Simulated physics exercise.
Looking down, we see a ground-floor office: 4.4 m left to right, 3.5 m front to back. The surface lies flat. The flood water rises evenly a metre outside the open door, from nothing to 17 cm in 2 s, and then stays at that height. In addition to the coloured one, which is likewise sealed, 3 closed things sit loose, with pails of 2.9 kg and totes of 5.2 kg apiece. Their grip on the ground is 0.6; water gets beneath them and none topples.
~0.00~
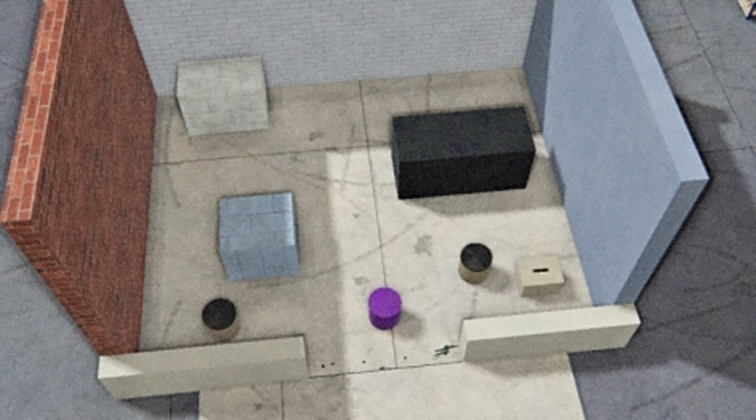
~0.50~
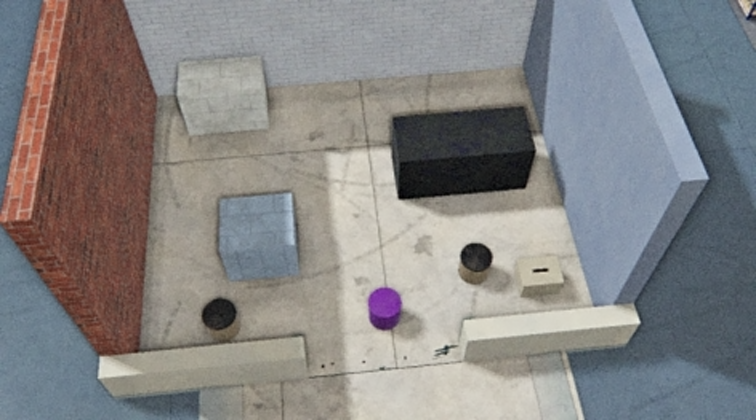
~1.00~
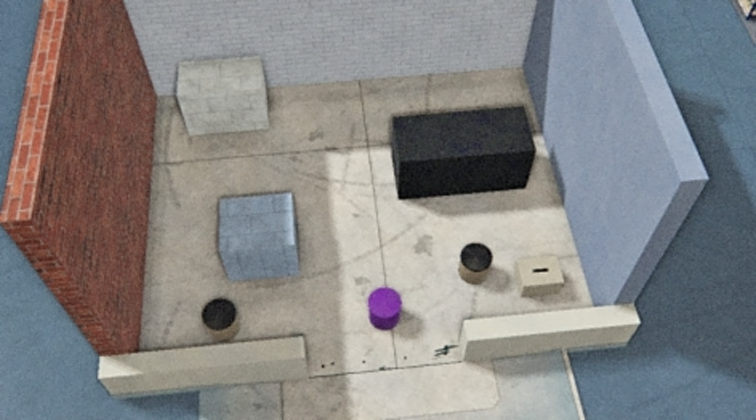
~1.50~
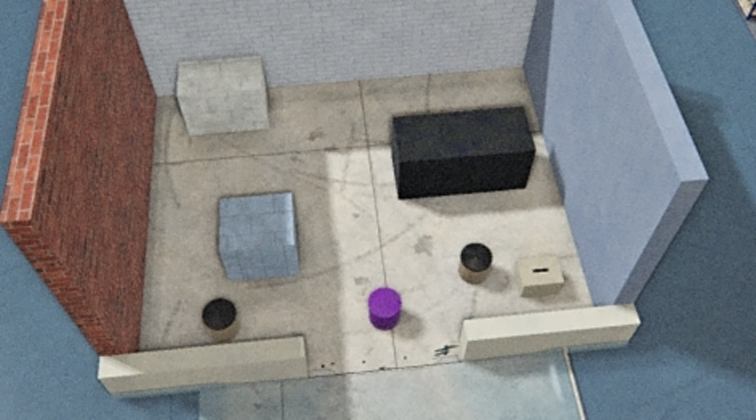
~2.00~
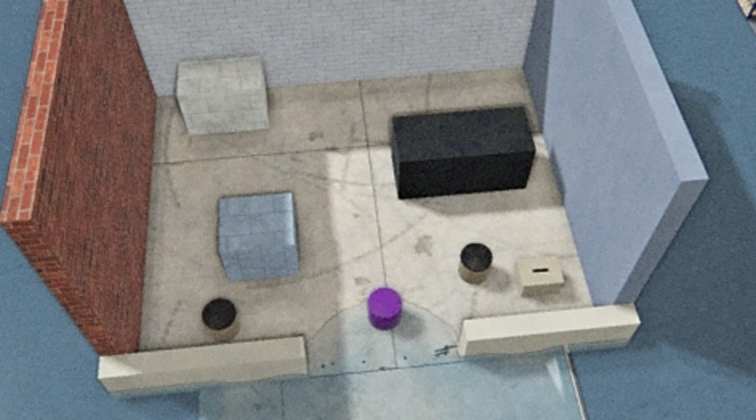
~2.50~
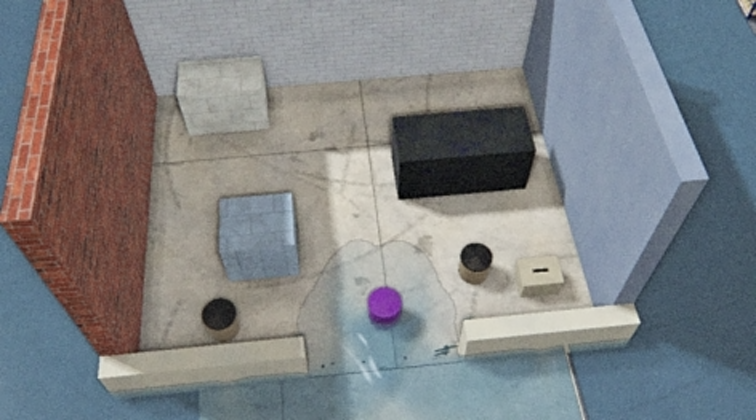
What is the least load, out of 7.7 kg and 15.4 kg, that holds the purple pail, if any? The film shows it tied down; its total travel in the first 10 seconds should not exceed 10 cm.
Most likely it will manage with neither mass.
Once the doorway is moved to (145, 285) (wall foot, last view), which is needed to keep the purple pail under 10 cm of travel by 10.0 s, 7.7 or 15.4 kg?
There just the heavier succeeds.
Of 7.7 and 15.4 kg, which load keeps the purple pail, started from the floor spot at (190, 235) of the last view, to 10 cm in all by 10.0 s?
The answer: Either weight will do.
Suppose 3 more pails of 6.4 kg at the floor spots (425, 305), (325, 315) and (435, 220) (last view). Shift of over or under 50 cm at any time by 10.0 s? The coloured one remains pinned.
Result, in turn - exceeds it; exceeds it; exceeds it.
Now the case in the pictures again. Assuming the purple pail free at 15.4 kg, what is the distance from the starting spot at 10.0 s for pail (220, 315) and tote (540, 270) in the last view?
Net displacement, in order: 60 cm; 120 cm.
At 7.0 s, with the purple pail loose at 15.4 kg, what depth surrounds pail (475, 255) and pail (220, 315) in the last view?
Close to 9 and 5 centimetres.
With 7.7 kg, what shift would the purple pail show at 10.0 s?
Around 250 centimetres out of place.
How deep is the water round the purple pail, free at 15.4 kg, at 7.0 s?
Something like 8 centimetres.
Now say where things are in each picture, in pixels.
In the first frame, the purple pail at (385, 302), on the bottom; 0.0 m2 under water; 0 of 4 have shifted.
In the second frame, the purple pail at (385, 302) rests on the ground; 0.0 m2 under water; 0 of 4 have shifted.
In the third frame, the purple pail at (385, 302) rests on the ground; 0.0 m2 under water; 0 of 4 have shifted.
In the fourth frame, the purple pail at (385, 302), on the bottom; water covers 0.0 m2; 0 of 4 have shifted.
In the fifth frame, the purple pail at (385, 302) rests on the ground; 0.4 m2 under water; 0 of 4 have shifted.
In the sixth frame, the purple pail at (385, 302) rests on the ground; 1.3 m2 under water; 0 of 4 have shifted.
After 3.5 s the purple pail would be 100 cm from its start with 7.7 kg and 26 cm from its start with 15.4 kg; 8 cm of water round it then.
After 4.5 s the purple pail would be 144 cm from its start with 7.7 kg and 26 cm from its start with 15.4 kg; 6 cm of water round it then.
After 7.0 s the purple pail would be 206 cm from its start with 7.7 kg and 26 cm from its start with 15.4 kg; 8 cm of water round it then.
After 10.0 s the purple pail would be 261 cm from its start with 7.7 kg and 26 cm from its start with 15.4 kg; 10 cm of water round it then.
